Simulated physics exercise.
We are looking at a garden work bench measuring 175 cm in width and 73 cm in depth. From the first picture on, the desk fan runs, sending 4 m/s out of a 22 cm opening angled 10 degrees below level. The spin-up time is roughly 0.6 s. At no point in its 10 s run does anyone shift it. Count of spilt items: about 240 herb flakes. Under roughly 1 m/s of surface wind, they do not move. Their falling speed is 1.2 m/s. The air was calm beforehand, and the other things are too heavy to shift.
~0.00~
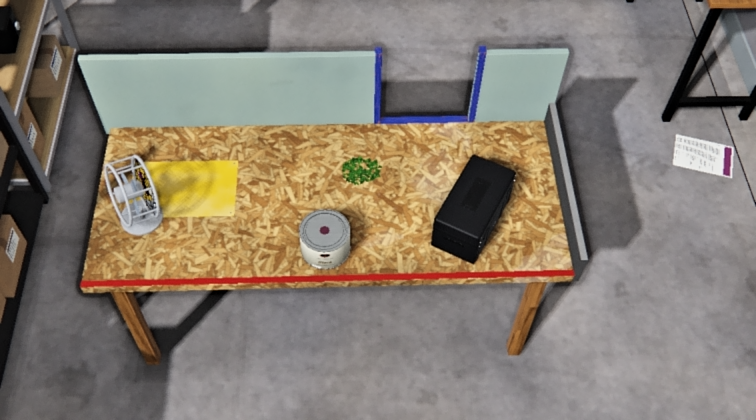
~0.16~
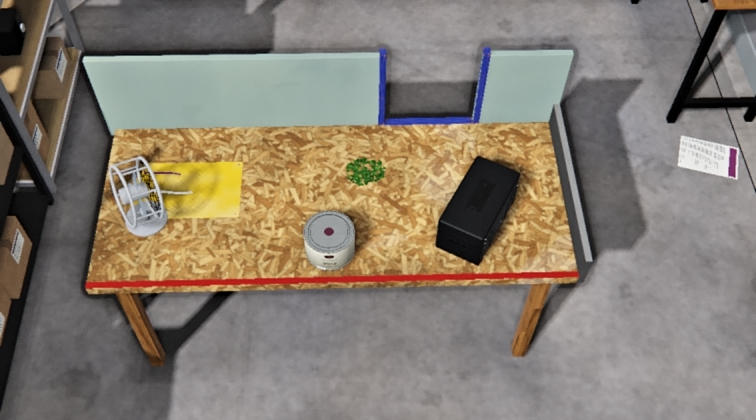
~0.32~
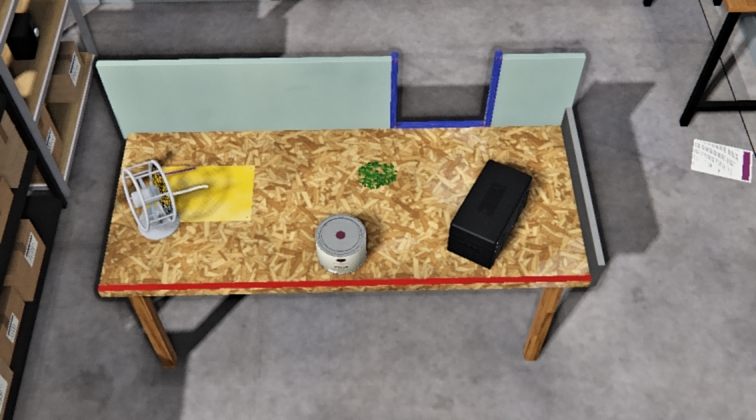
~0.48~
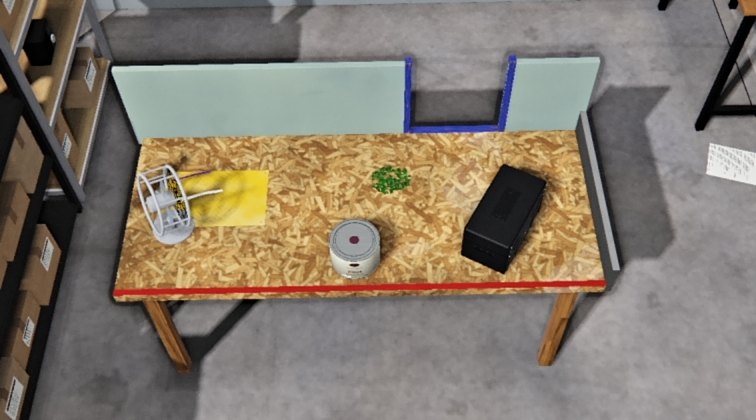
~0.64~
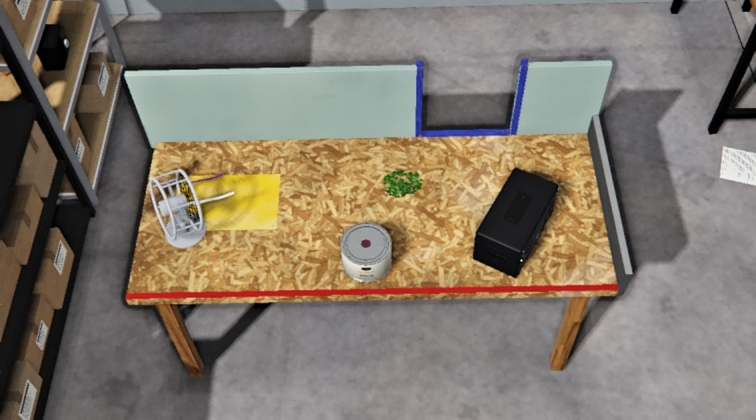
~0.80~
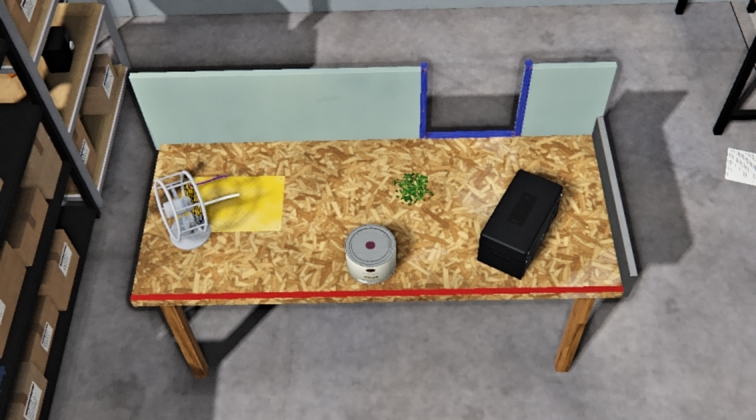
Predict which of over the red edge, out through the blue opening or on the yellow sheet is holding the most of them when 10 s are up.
My prediction is red.
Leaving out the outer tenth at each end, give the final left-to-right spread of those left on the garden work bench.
Around 20 centimetres from left to right.
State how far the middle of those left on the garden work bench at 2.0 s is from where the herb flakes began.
Measured offset: Approx. 40 cm.
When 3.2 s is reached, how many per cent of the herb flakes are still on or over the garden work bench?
I'd estimate about 60 per cent.
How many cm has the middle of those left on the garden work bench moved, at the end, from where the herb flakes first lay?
Distance: Approx. 40 cm.
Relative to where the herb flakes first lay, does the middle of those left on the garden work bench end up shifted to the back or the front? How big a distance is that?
The middle ends up shifted toward the near edge, about 15 cm.
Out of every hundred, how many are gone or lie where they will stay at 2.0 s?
The share is near 60 per cent.
After 2.0 s, 0 % are out through the blue opening, 0 % on the yellow sheet and 41 % over the red edge; the middle of those still in play is near (502, 214); 59 % have settled or left.
After 3.2 s, 0 % are out through the blue opening, 0 % on the yellow sheet and 43 % over the red edge; the middle of those still in play is near (502, 211); 72 % have settled or left.
After 5.5 s, 0 % are out through the blue opening, 0 % on the yellow sheet and 45 % over the red edge; the middle of those still in play is near (502, 212); 74 % have settled or left.
After 10.0 s, at the end, 0 % are out through the blue opening, 0 % on the yellow sheet and 48 % over the red edge; the middle of those still in play is near (502, 213).
